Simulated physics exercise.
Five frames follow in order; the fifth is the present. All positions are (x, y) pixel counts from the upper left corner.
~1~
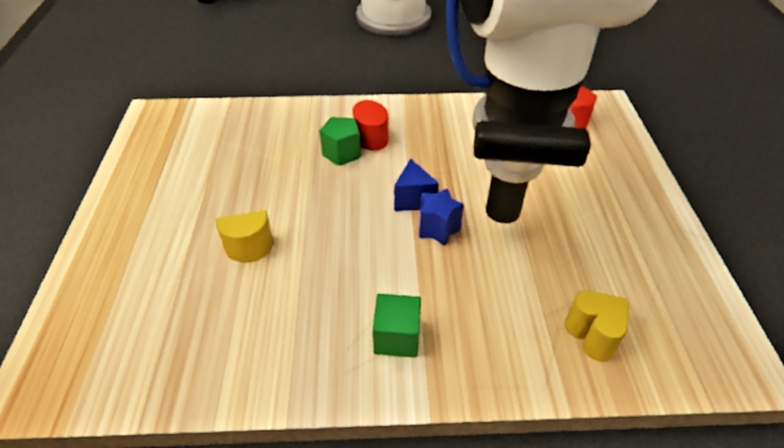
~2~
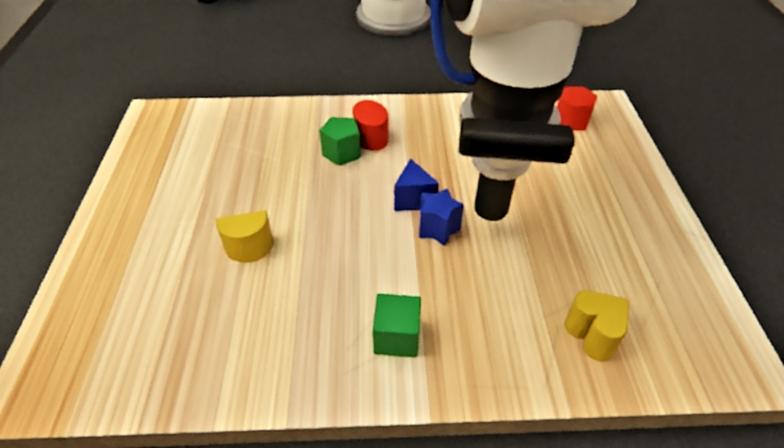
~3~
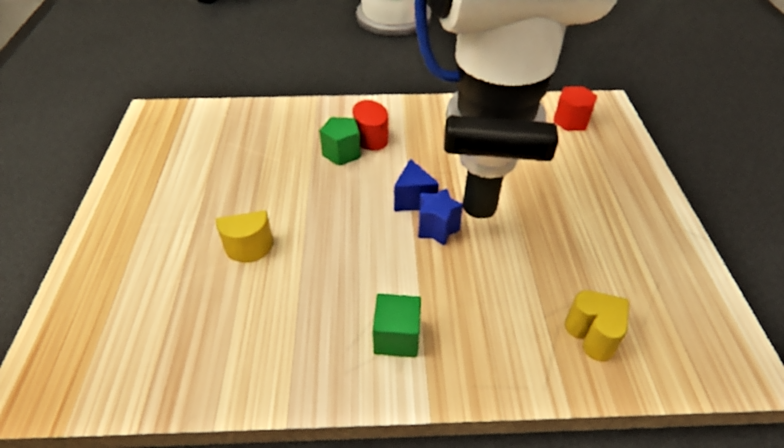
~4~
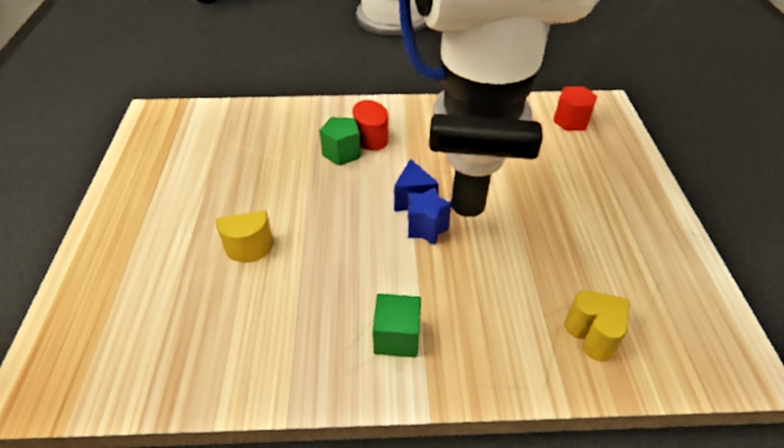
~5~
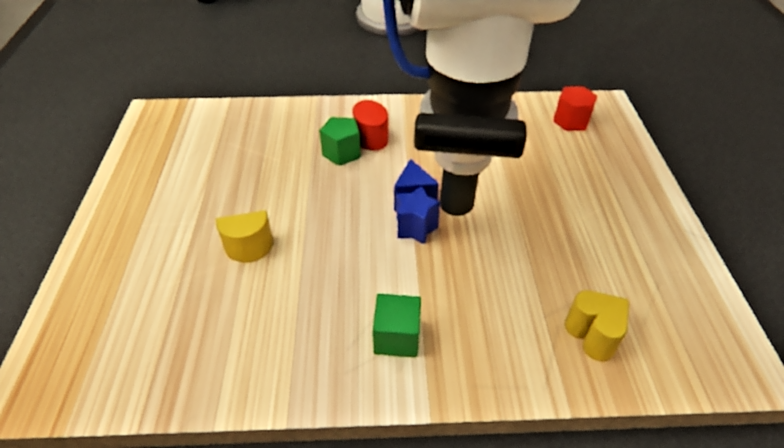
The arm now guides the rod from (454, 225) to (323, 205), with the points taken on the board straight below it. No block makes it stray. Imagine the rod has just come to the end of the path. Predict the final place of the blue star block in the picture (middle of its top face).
It is going to be at (344, 206).
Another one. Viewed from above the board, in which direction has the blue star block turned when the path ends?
Its rotation is counterclockwise.
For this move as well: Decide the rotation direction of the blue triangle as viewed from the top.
It goes clockwise.
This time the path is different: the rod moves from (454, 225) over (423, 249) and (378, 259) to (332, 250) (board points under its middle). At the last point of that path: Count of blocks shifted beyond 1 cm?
Expect one.
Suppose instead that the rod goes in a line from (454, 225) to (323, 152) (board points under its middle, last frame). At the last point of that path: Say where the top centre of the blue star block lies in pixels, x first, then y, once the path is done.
I predict (391, 194).
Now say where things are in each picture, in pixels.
Rod tip (502, 213); block tops, green pentagonal block (340, 127); blue triangle (415, 175); blue star block (440, 203), in the first frame.
Rod (491, 210); blocks unchanged, in the second frame.
Rod (480, 208); blocks unchanged, in the third frame.
Rod (468, 207); blue star block (428, 202), in the fourth frame.
Rod (457, 206); green pentagonal block (340, 127); blue triangle (415, 175); blue star block (417, 202), in the fifth frame.
What follows on the original path. One third of the way, rod (410, 198); blue triangle (407, 170); blue star block (374, 204), turned 35° anticlockwise.
Two thirds of the way, rod (365, 191); blue triangle (398, 167), turned 40° clockwise; blue star block (350, 206), turned 100° anticlockwise.
At the end, rod (321, 185); green pentagonal block in place; blue triangle (398, 167), turned 40° clockwise; blue star block (344, 206), turned 125° anticlockwise.
